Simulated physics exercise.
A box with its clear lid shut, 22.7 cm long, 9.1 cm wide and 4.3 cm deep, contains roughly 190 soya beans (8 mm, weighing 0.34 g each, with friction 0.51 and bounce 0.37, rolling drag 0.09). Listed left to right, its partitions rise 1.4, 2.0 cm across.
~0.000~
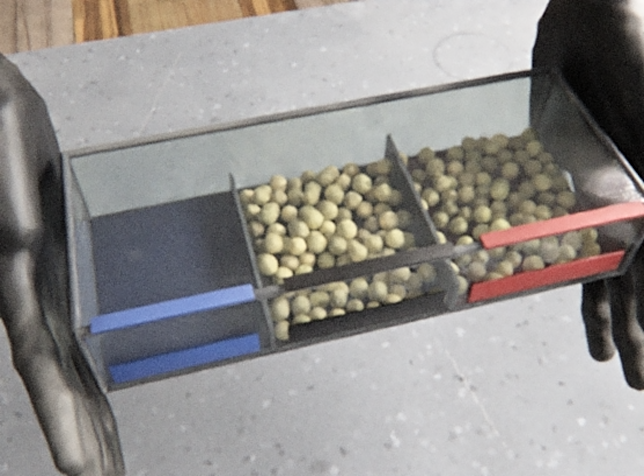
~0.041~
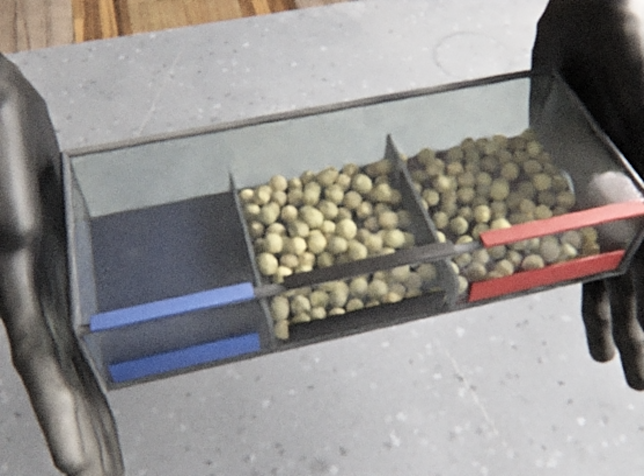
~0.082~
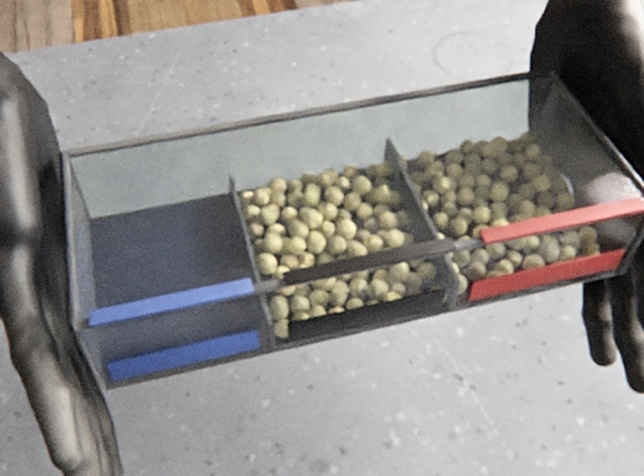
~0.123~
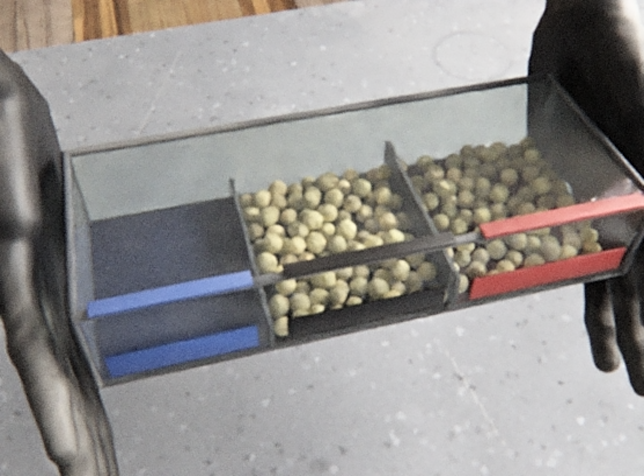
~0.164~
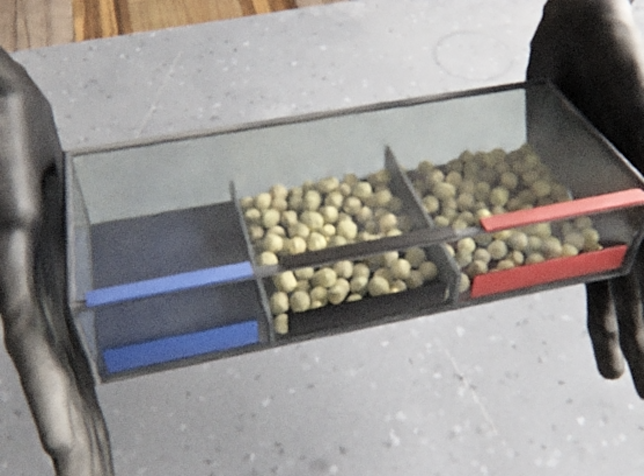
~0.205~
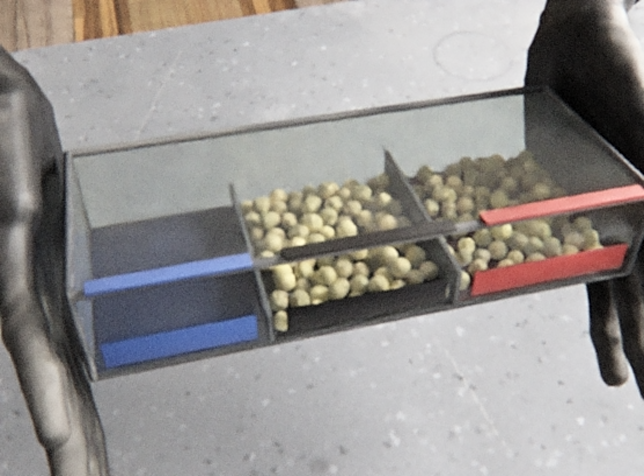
A clear lidded box, held at both ends by dark hands, starts nearly level, with soya beans in its black-marked middle and red-marked right sections and none in the blue-marked left. The hands then gradually tilt it toward its back side, while the beans stay in the same two sections.
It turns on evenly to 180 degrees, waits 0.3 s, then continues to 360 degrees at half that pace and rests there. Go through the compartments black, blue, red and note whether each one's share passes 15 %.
Black passes it, blue passes it, red passes it.
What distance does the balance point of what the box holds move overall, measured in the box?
From start to finish it ends up roughly 4.0 cm away.
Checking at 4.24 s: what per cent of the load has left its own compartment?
Displaced share at the given time: Approx. 20 %.
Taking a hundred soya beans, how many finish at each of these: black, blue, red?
Black 35, blue 30, red 35 per cent.
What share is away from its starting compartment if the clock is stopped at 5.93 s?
Close to 40 in a hundred.
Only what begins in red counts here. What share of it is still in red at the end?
My estimate is some 70 in a hundred.
After 2.41 s, tilt 180 degrees; black 50 %, red 50 %; middle of all pieces near (432, 292).
After 4.24 s, tilt 122 degrees; black 40 %, blue 15 %, red 45 %; middle of all pieces near (408, 249).
After 5.93 s, tilt 55 degrees; black 35 %, blue 30 %, red 35 %; middle of all pieces near (358, 294).
After 7.54 s, tilt 0 degrees; black 35 %, blue 30 %, red 35 %; middle of all pieces near (359, 283).
By 8.2 s all is still; black 35 %, blue 30 %, red 35 %.
